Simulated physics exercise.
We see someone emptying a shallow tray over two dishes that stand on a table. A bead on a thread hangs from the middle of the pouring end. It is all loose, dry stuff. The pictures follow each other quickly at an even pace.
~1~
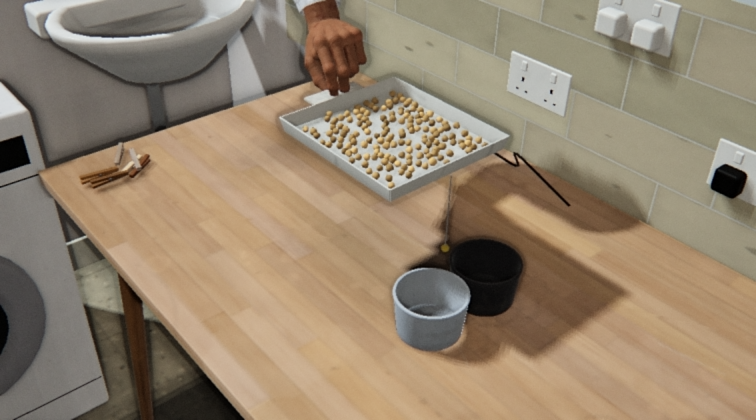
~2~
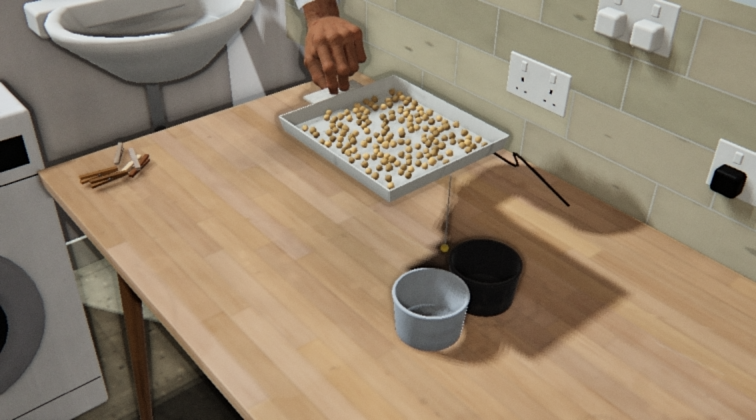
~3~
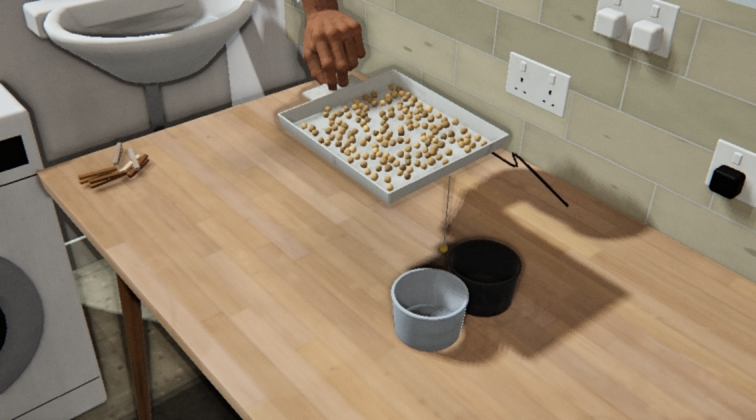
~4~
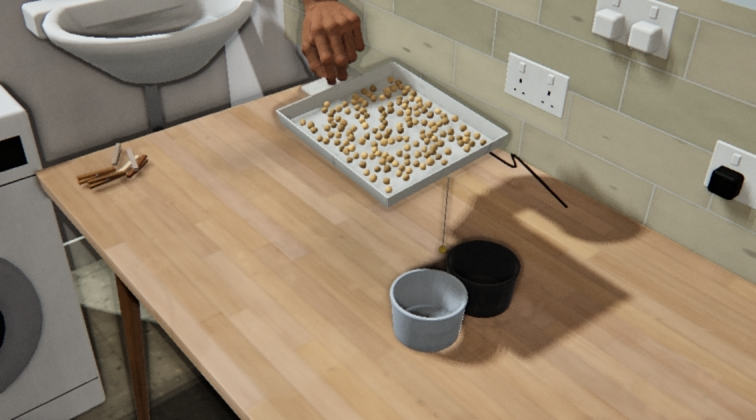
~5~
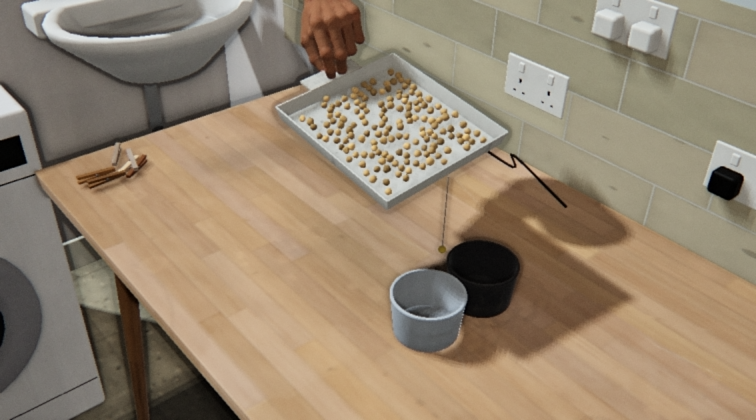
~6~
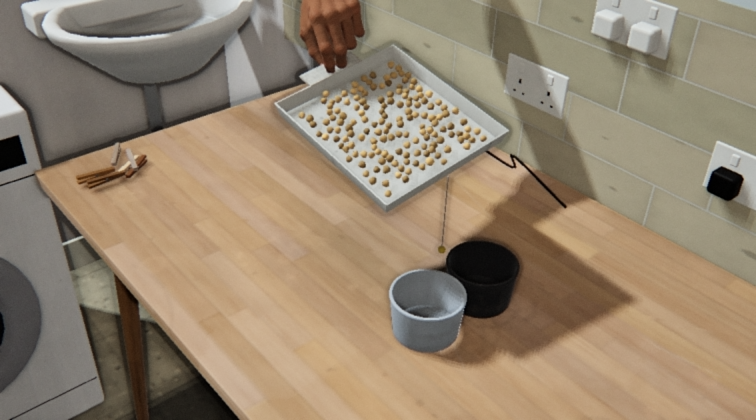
Shallow tray of dried chickpeas tilting slightly, its far end rising beside a hand, above grey and black dishes on a wooden table.
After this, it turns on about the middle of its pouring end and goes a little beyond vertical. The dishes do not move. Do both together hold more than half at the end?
In the dishes lies less than half of it.
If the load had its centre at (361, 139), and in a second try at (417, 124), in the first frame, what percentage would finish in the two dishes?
In turn 20 and 30 in a hundred.
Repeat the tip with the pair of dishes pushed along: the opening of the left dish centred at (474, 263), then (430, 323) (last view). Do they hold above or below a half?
In turn: Not half; not half.
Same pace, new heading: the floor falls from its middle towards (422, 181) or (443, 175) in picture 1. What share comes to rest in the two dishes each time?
About 60 and 80 per cent.
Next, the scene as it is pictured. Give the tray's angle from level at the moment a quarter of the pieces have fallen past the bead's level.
Around 105° of tilt.
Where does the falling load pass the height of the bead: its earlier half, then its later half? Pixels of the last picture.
First near (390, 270), later near (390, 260).
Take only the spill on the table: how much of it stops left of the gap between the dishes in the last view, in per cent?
It comes to 100 per cent or so.
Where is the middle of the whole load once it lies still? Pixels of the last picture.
Roughly at (387, 319).
Shortly afterwards, tray tipped steeply; all but a few on the tray; only a few outside both; only a few in the air.
Next, tray tipped right over; the bulk on the tray; only a few in the left dish; a little outside both; only a few in the air.
Some moments later, tray tipped past a quarter turn; near a quarter in the left dish; near two thirds outside both.
In the end, tray tipped past a quarter turn; near a quarter in the left dish; none at all in the right dish; near two thirds outside both.
